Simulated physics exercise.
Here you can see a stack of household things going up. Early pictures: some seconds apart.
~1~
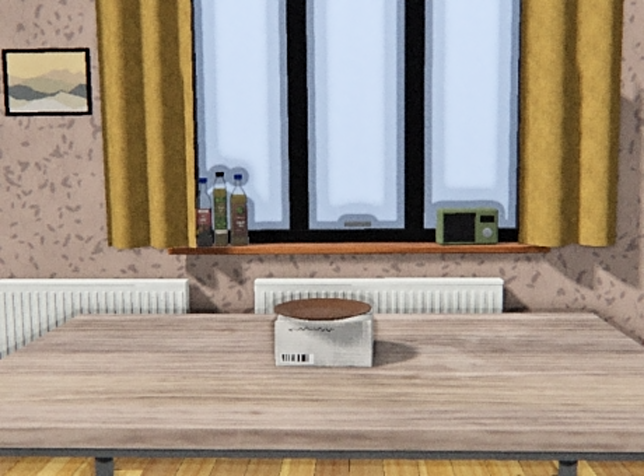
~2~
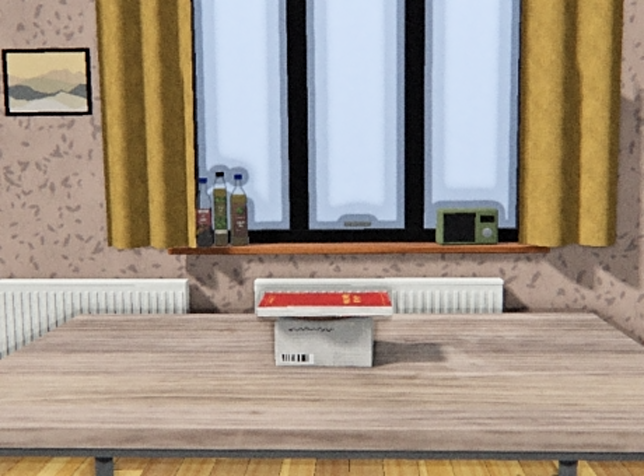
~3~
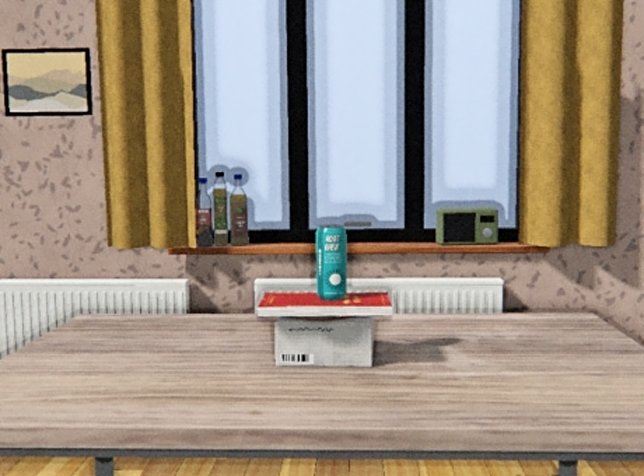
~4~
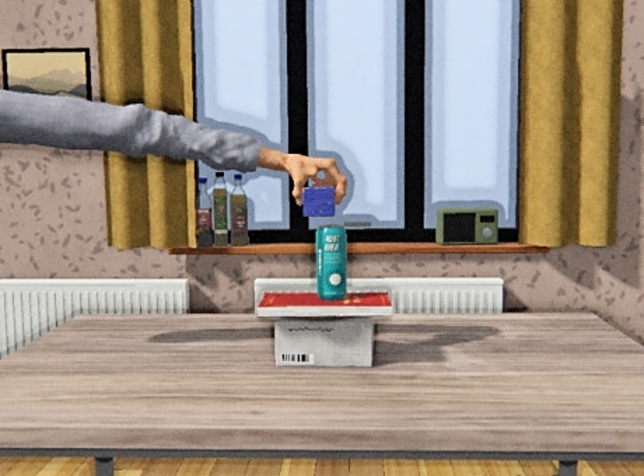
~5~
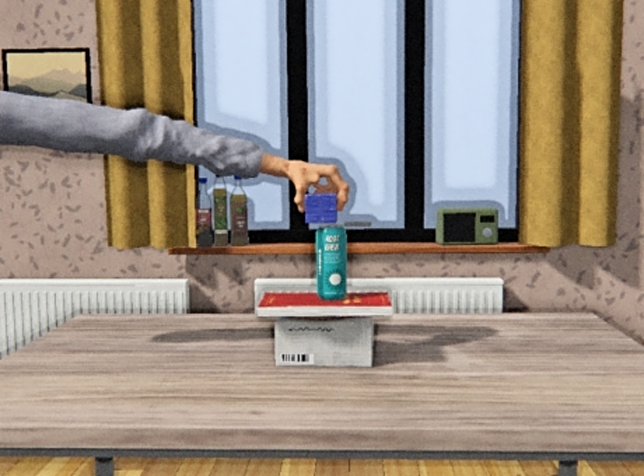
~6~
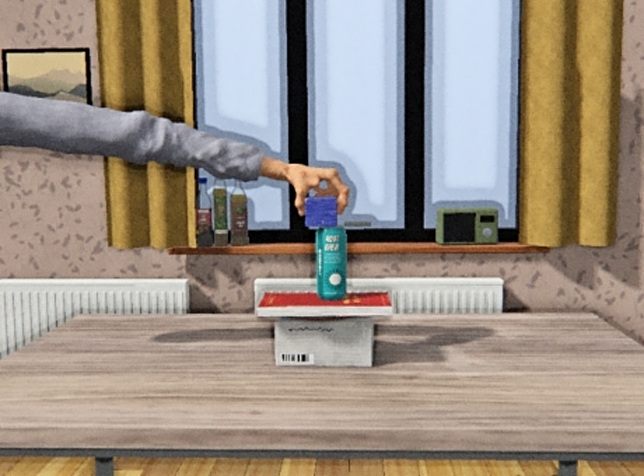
A hand lowering a small blue block onto a turquoise can, after a red-topped box and the can appear on a white carton.
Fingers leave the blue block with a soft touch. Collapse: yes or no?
Collapse: No.
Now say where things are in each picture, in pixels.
In the first frame, the last thing is not in view yet; brown plate (322, 311).
In the second frame, the last thing is not in view yet.
In the third frame, the last thing is not in view yet.
In the fourth frame, coming down; blue block (320, 201); turquoise can (331, 262).
In the fifth frame, coming down; blue block (322, 208).
In the sixth frame, set down, still held; blue block (322, 211); turquoise can (331, 262).
Then, 0.20 s past the last view, nothing moves.
Then, 0.50 s past the last view, blue block resting near (322, 212).
Finally, all 5 still in place. Final places as the last picture's camera would see them, blue block near (322, 212). The pile keeps its balance.
